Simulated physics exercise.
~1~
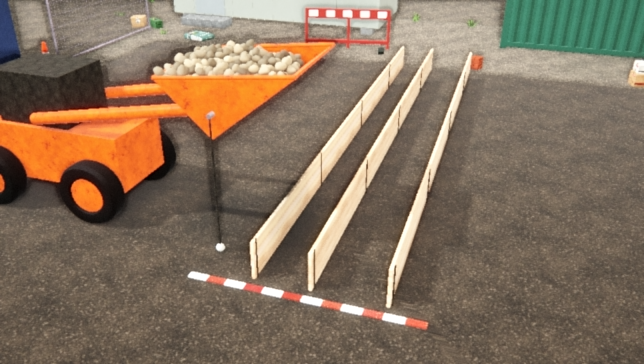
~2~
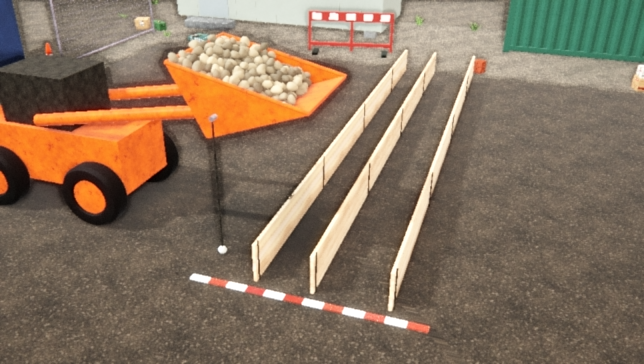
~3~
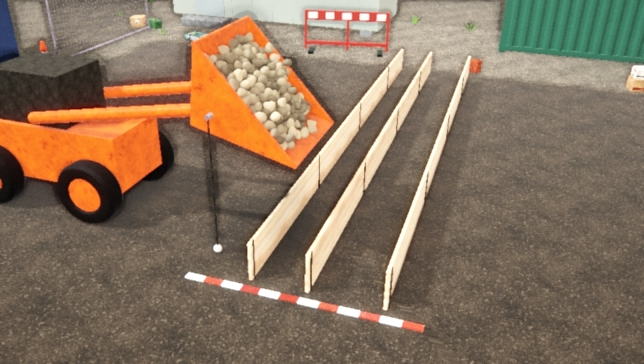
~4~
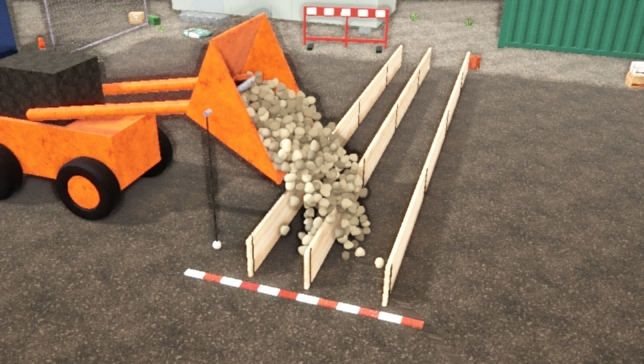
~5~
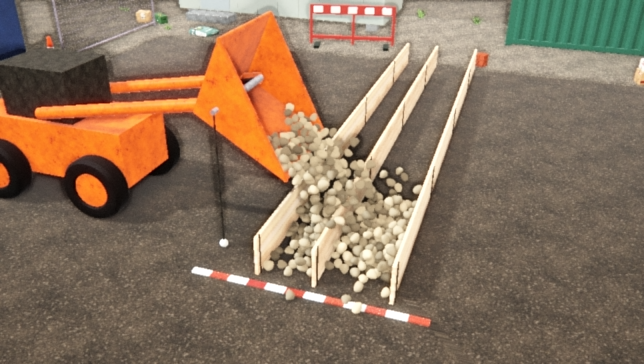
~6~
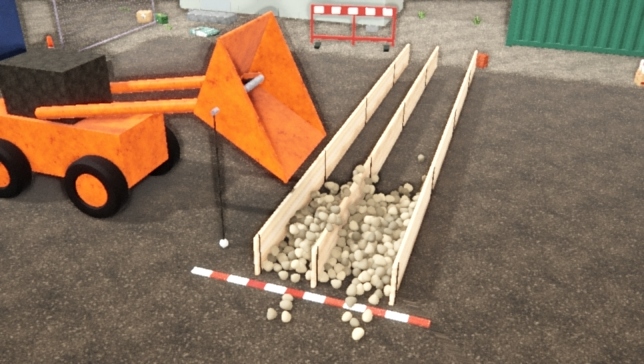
An orange loader tipped its raised bucket forward and poured a load of rounded stones over three long wooden boards, where they spread into both bays and a few rolled out past the near ends, leaving the bucket empty and still tilted.
